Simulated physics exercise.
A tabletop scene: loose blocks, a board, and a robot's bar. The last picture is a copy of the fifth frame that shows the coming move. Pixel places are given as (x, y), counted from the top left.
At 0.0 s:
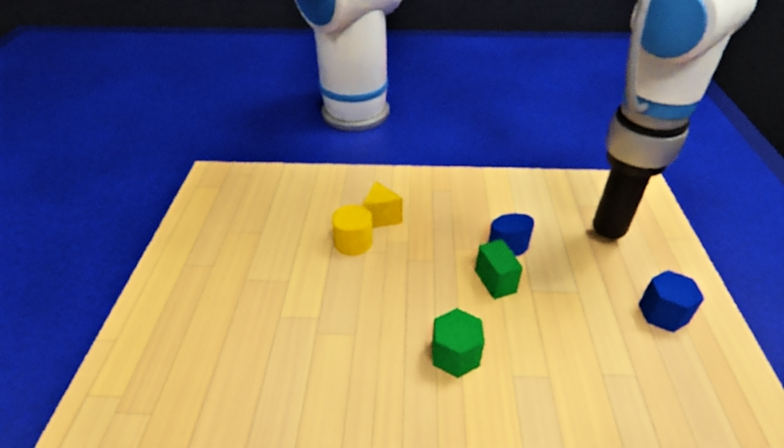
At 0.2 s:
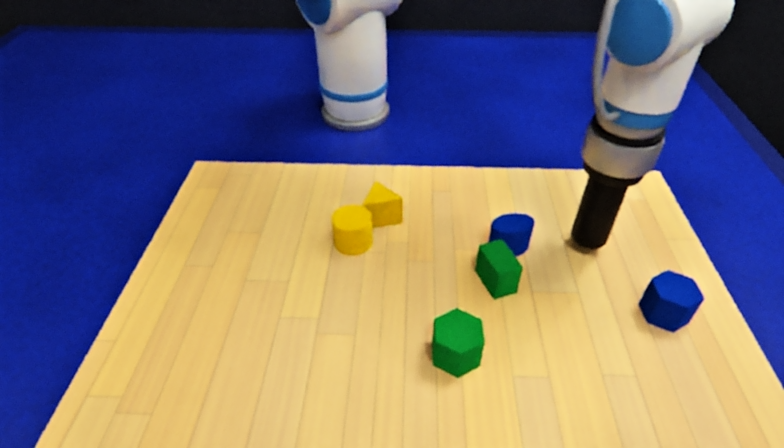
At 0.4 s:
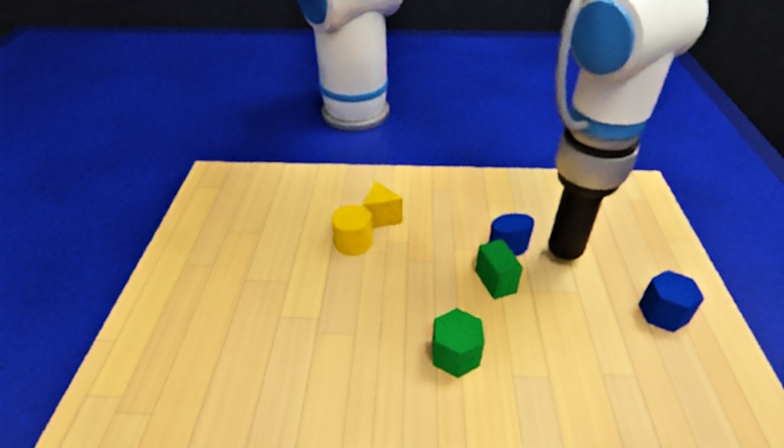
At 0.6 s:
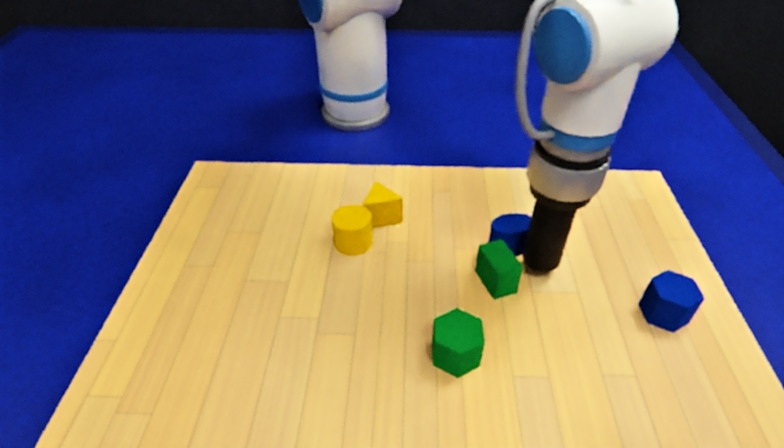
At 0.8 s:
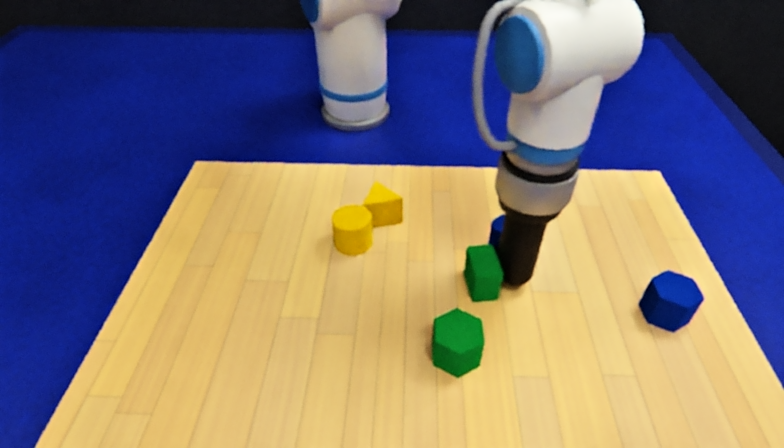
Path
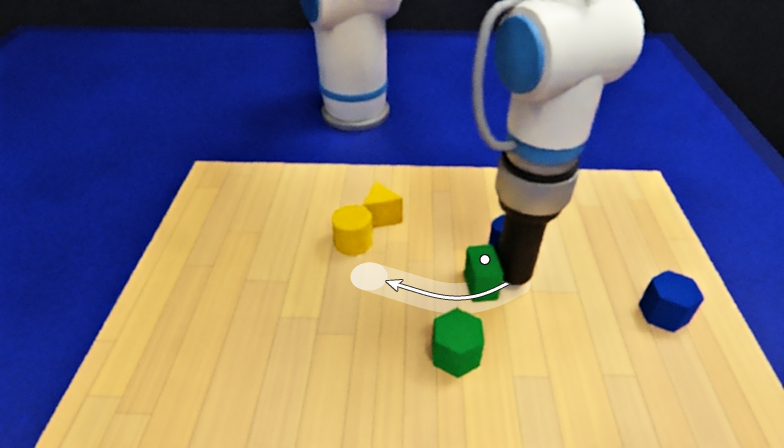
Robot arm with a black bar moving left across a wooden tabletop, then pushing a green block slightly left beside a blue block.
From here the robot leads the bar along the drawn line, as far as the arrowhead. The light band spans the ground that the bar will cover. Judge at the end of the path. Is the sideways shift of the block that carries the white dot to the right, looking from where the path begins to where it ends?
It seems not.
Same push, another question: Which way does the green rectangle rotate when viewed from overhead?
Looking down on the board, it turns counter-clockwise.
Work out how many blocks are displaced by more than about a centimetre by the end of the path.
The answer is a single block.
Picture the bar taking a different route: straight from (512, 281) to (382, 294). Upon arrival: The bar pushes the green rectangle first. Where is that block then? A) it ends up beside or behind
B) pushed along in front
B (pushed along in front)
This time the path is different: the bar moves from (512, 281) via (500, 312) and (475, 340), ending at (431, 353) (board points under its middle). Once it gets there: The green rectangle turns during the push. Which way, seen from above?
Top view: Clockwise.
Path on the board, from (512, 281) via (468, 297) and (416, 290), ending at (369, 276); the dot is on the green rectangle.
On the path given first. One third of the way, bar (469, 289); green rectangle (436, 270), turned 20° clockwise.
Two thirds of the way, bar (417, 282); green rectangle (383, 269).
At the end, bar (369, 267); green rectangle (344, 269), turned 45° anticlockwise; blue elliptical block in place.
